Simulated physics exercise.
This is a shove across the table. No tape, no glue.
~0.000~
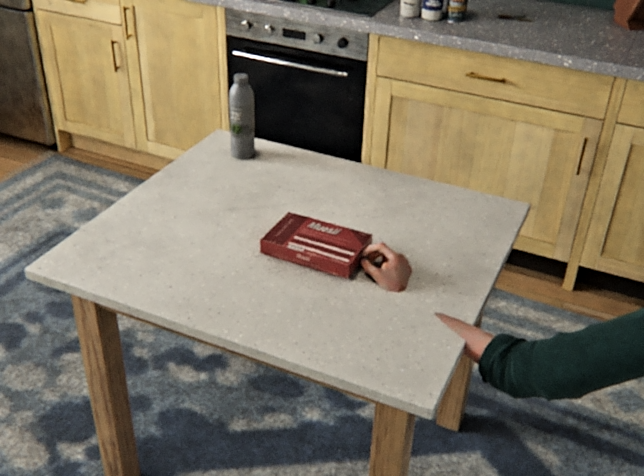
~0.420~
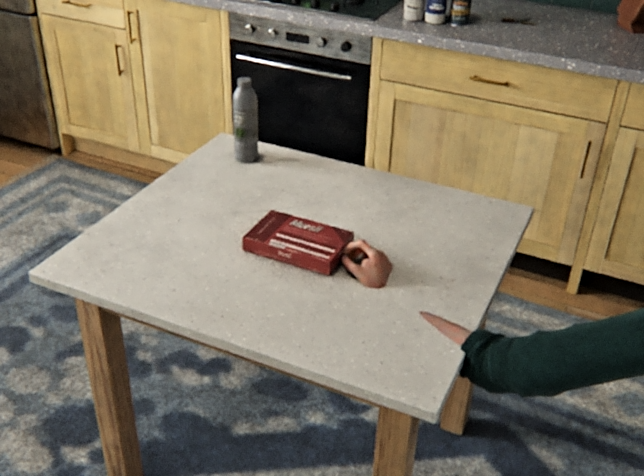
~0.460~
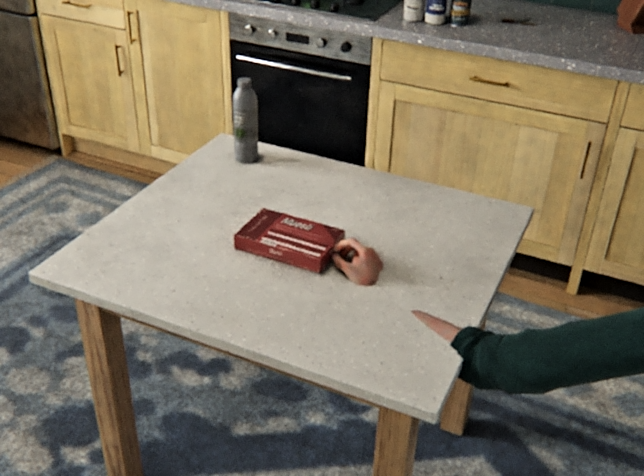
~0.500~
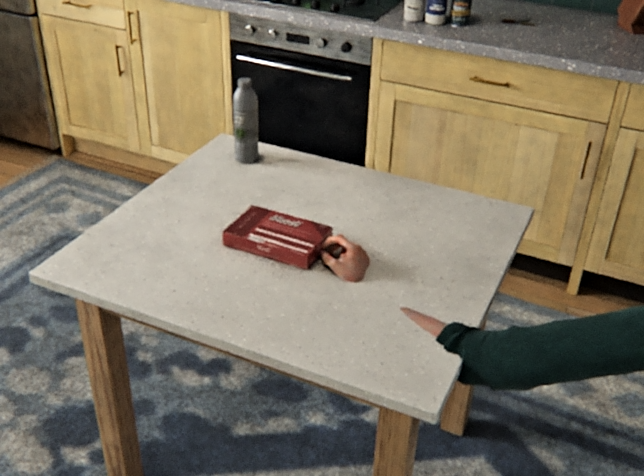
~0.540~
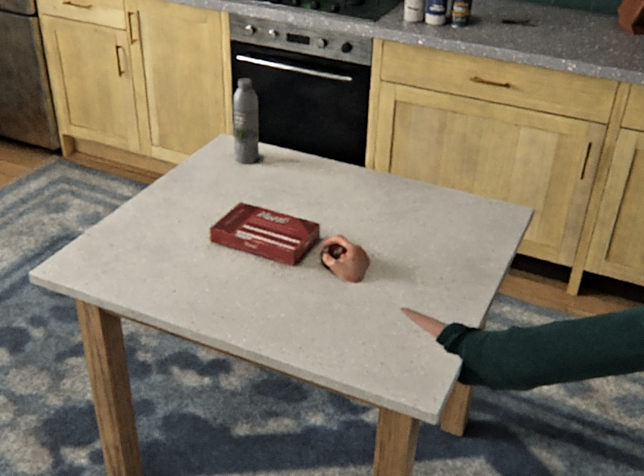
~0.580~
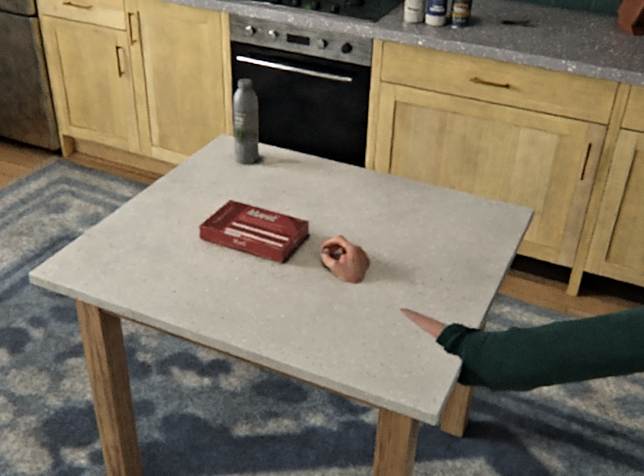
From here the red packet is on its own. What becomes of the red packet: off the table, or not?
The red packet is still on the table.
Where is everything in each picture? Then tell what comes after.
In the first picture, under the hand; red packet (317, 244).
In the second picture, under the hand; red packet (299, 241).
In the third picture, under the hand; red packet (290, 239).
In the fourth picture, red packet (278, 236).
In the fifth picture, red packet (265, 232) slid a little.
In the sixth picture, red packet (255, 230) slid a little.
After 0.68 s, red packet slid a little near (236, 224).
After 0.78 s, red packet slid about its own width near (228, 222).
At rest (1.3 s), moved from the start, red packet. Seen from the same camera at the end, red packet near (228, 223).
